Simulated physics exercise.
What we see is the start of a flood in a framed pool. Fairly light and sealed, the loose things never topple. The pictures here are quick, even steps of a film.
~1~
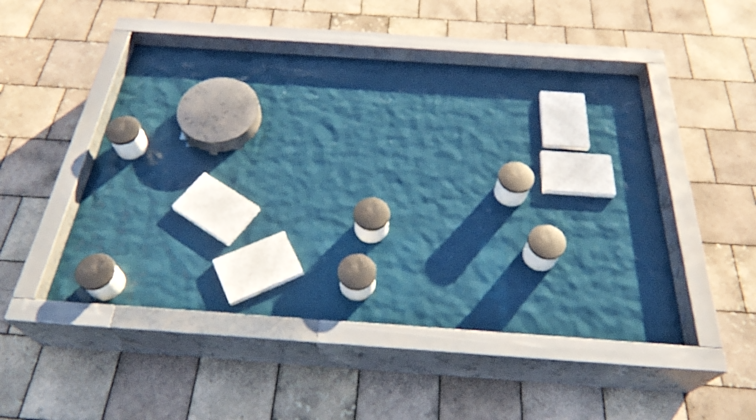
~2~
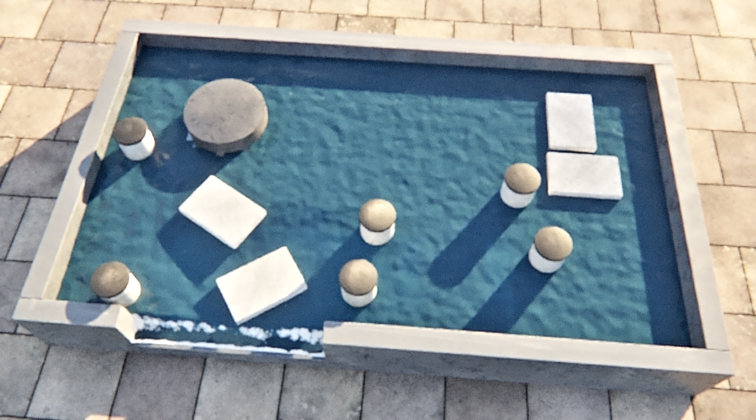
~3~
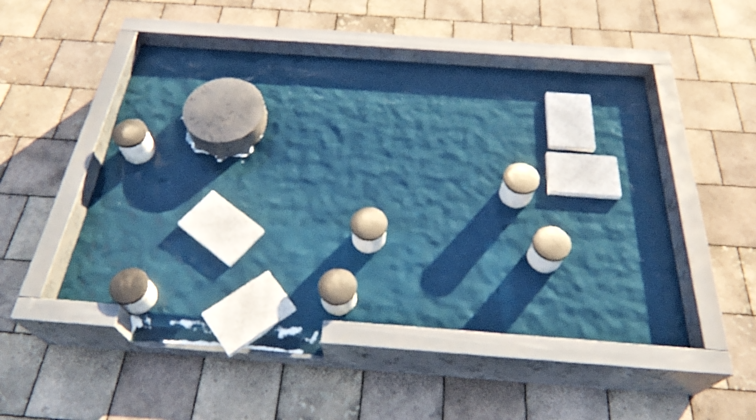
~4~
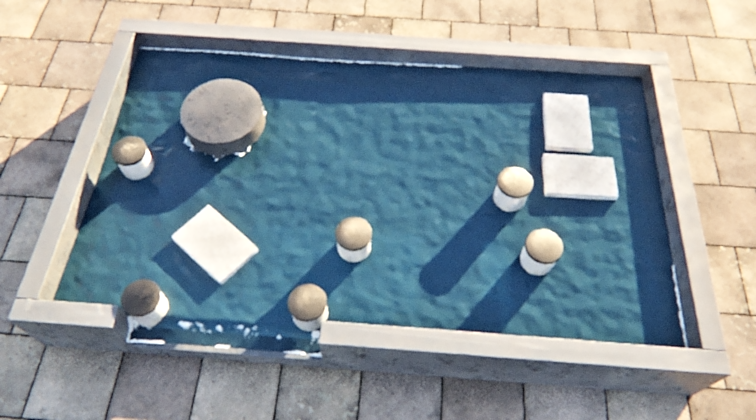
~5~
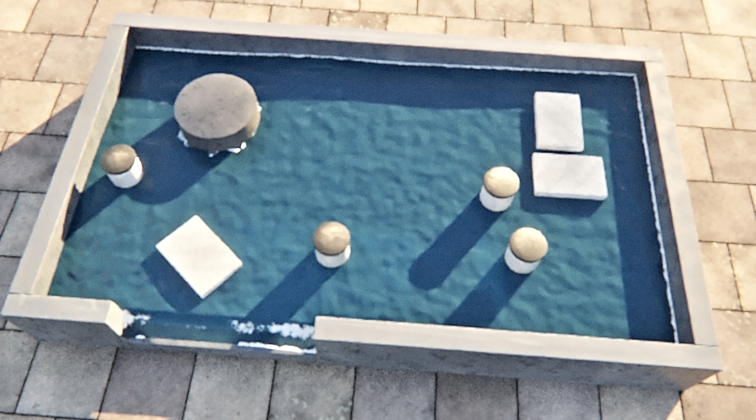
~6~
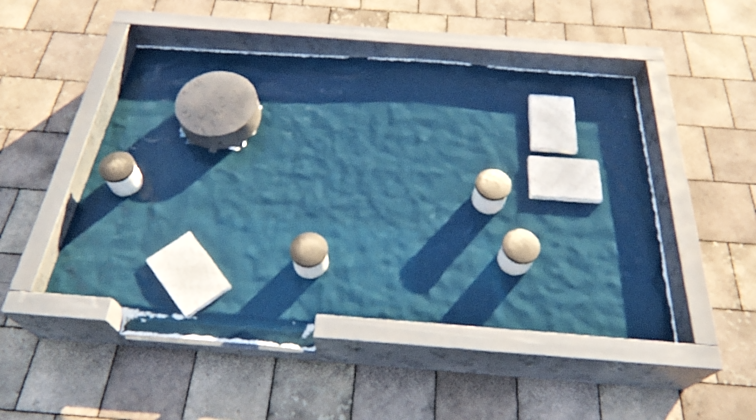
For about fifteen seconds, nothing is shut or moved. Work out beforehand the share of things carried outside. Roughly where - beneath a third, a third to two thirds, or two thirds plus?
Roughly two thirds plus.
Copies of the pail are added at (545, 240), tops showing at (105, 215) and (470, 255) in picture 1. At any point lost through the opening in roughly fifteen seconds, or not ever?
Result, as listed: Ends up outside; ends up outside.
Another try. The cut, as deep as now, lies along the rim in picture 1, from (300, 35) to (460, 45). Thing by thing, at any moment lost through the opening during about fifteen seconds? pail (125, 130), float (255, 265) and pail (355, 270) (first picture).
Item one never gets out, item two never gets out, item three never gets out.
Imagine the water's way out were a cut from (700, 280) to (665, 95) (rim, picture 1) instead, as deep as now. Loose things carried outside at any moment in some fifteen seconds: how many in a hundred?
Close to 60 percent, more or less.
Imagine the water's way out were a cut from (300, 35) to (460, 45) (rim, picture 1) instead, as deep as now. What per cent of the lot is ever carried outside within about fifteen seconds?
About 50 %.
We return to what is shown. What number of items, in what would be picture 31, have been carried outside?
All told, it is 6.
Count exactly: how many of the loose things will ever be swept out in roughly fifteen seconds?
That adds up to 7.
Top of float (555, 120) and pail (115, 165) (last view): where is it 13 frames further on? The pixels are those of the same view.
They'd be somewhere near (521, 132) and (129, 248).
A moment on, 4 of 10 are out; 6 afloat.
Next, 5 of 10 are out; 5 afloat.
Later, 6 of 10 are out; 4 afloat.
In the end, 7 of 10 are out; 3 afloat.
